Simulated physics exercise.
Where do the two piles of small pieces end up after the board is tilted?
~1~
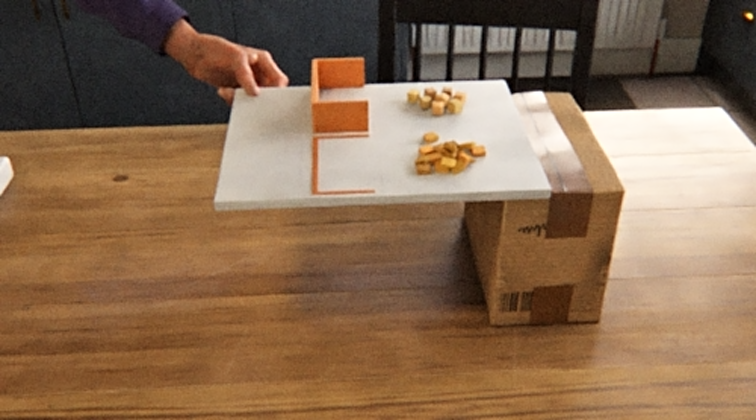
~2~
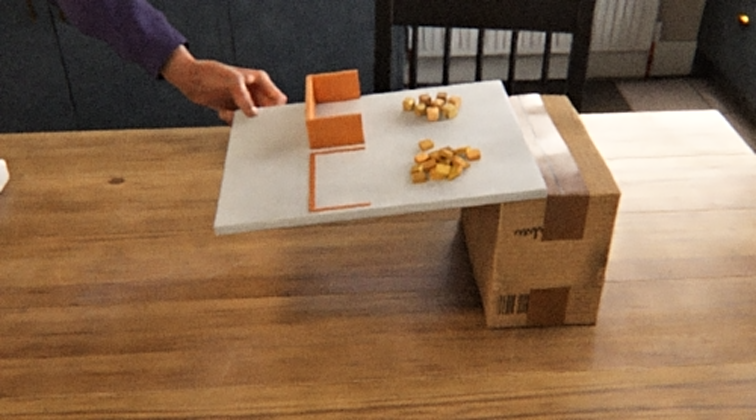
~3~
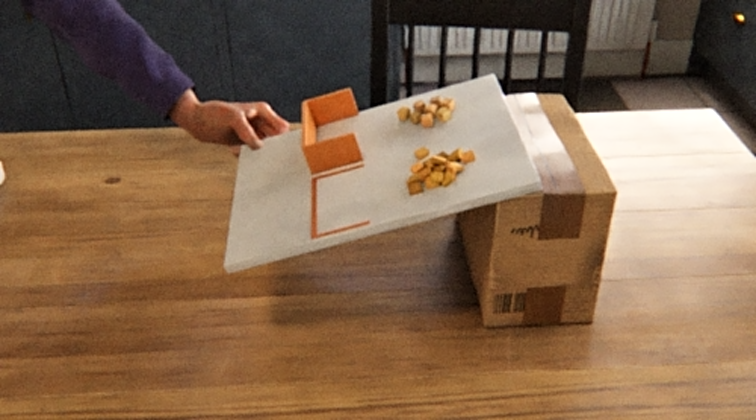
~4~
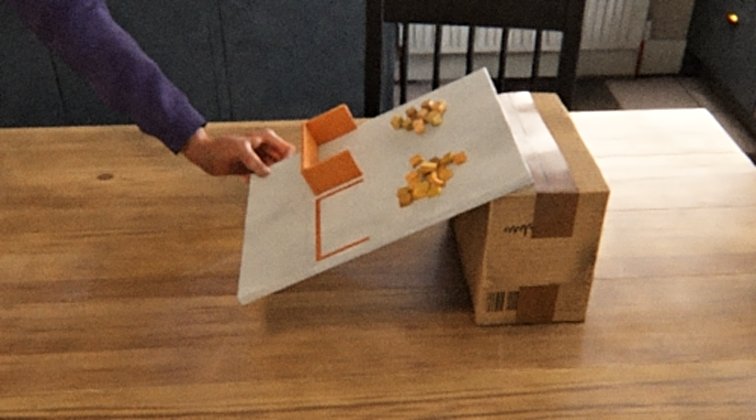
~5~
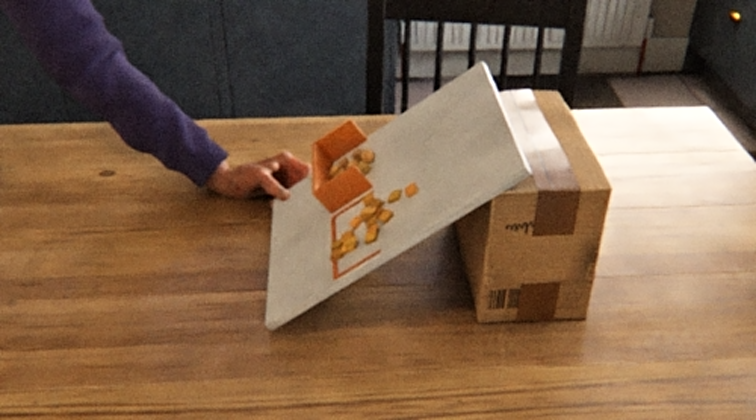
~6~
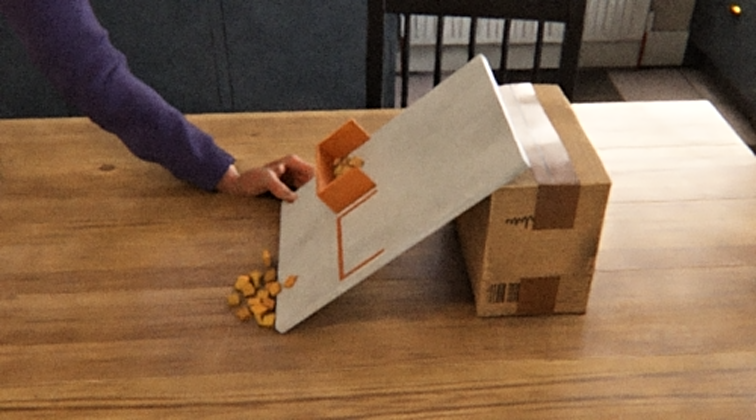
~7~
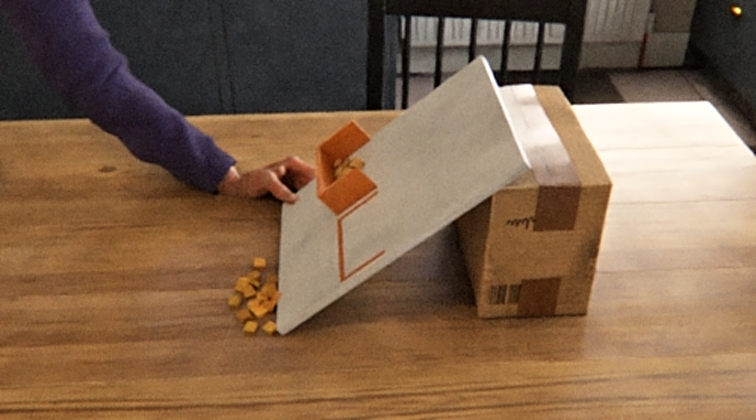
The nearer pile slides past its orange strip and lands on the table, while the farther pile is stopped behind its orange strip on the board.
